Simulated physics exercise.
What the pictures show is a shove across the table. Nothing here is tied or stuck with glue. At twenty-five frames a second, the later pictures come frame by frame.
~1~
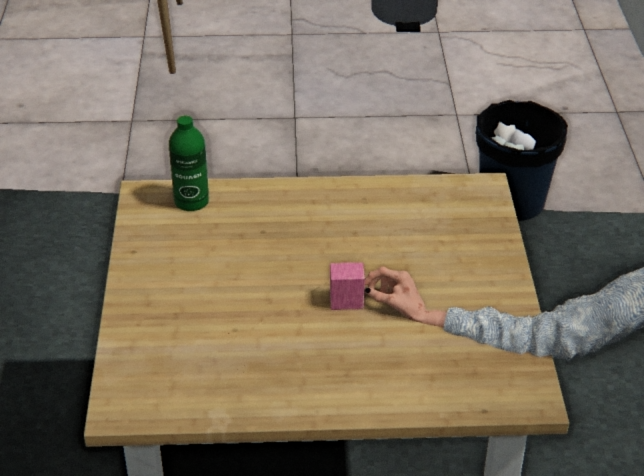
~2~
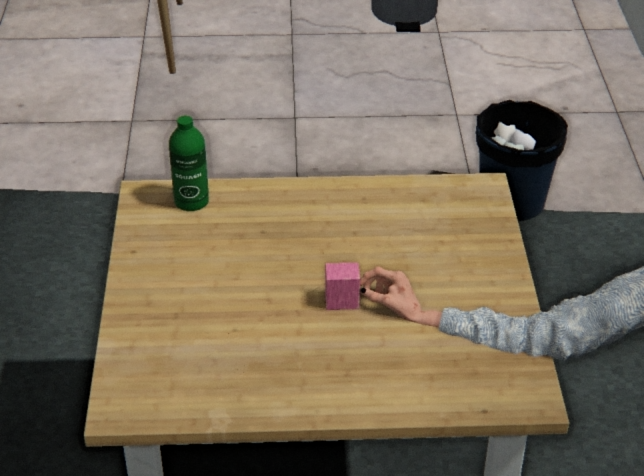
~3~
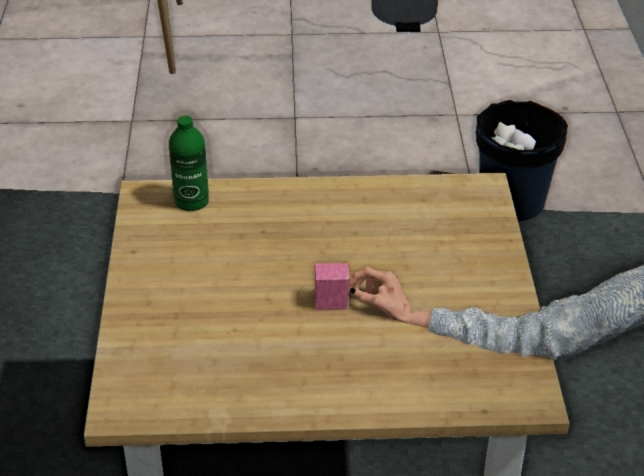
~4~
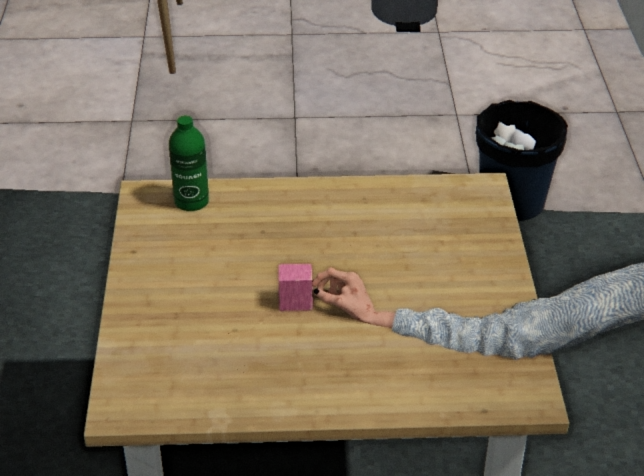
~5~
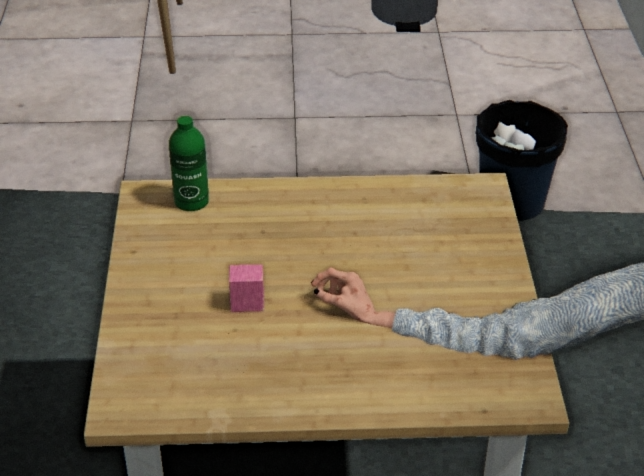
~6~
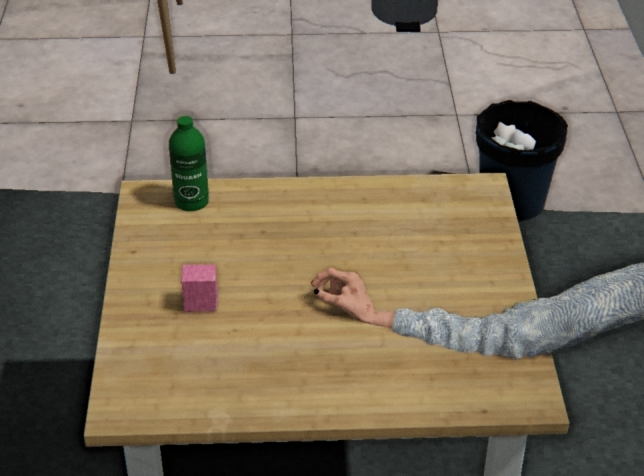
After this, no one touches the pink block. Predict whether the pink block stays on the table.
Seems to me it makes it past the edge.
Then, 0.10 s later than the last frame, pink block now off the table.
Then, 0.30 s later than the last frame, things are still on the move.
Then, 0.50 s later than the last frame, as before.
When it is over, off the table, pink block.
